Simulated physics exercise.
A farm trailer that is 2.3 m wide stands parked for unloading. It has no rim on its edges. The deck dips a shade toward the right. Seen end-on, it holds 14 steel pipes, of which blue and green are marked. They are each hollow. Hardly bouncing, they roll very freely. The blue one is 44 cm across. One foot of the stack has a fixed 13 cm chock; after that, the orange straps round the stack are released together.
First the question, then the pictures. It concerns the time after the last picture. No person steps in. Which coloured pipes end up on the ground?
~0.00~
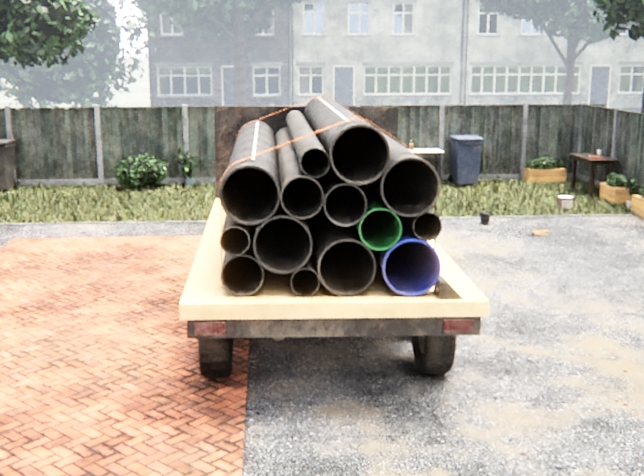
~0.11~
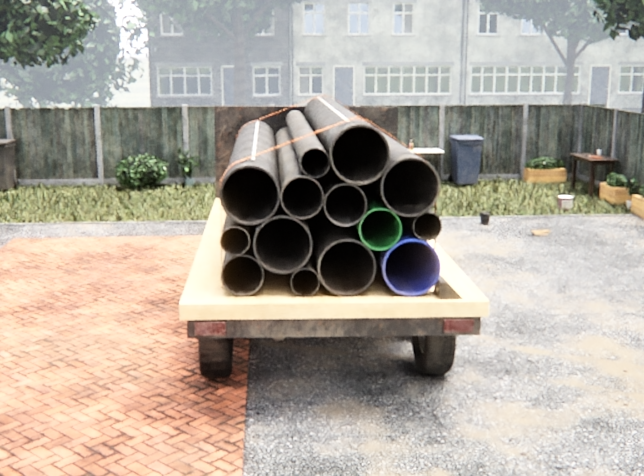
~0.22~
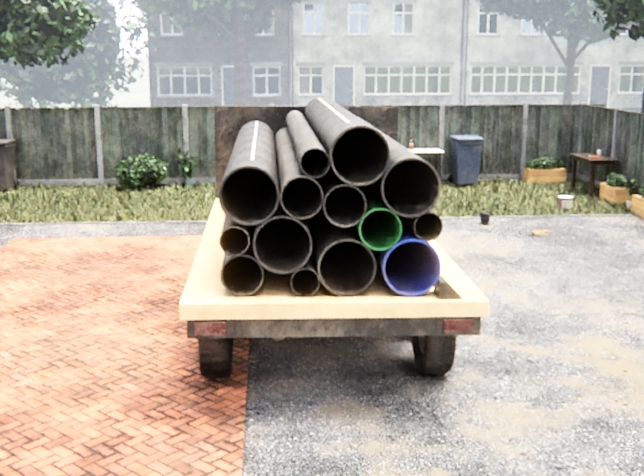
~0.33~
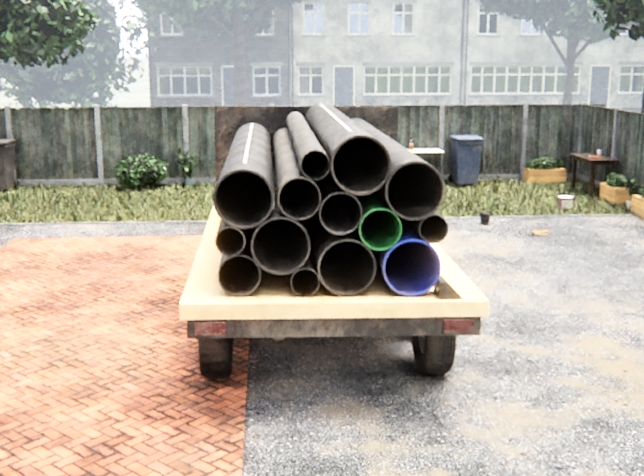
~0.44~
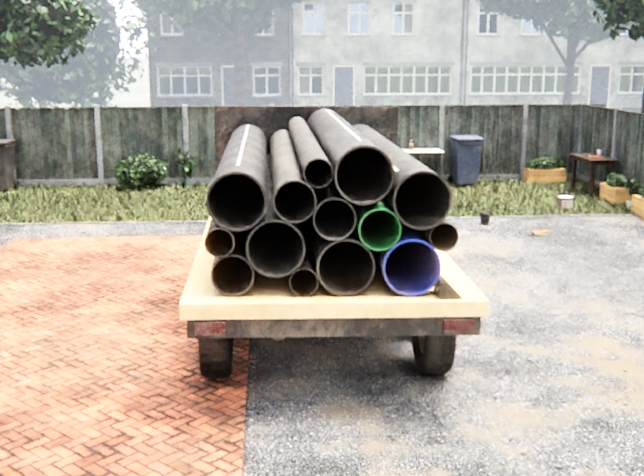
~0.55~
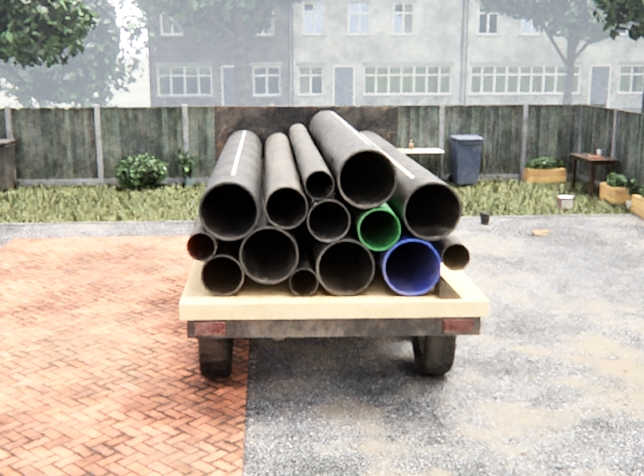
Blue: Stays put. Green: Stays put.
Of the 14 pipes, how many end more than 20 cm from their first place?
That would be 10 of them.
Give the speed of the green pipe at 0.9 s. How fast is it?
Speed approx. 0.0 m/s.
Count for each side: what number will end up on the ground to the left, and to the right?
On the left it's 7, and on the right it's 2.
Then, 0.9 s in, blue is on the deck, 55 cm from the right edge; green is up on others, 80 cm from the right edge; 2 off so far.
In the end (5.8 s), blue is on the deck, 55 cm from the right edge; green is up on others, 80 cm from the right edge; 9 off so far.
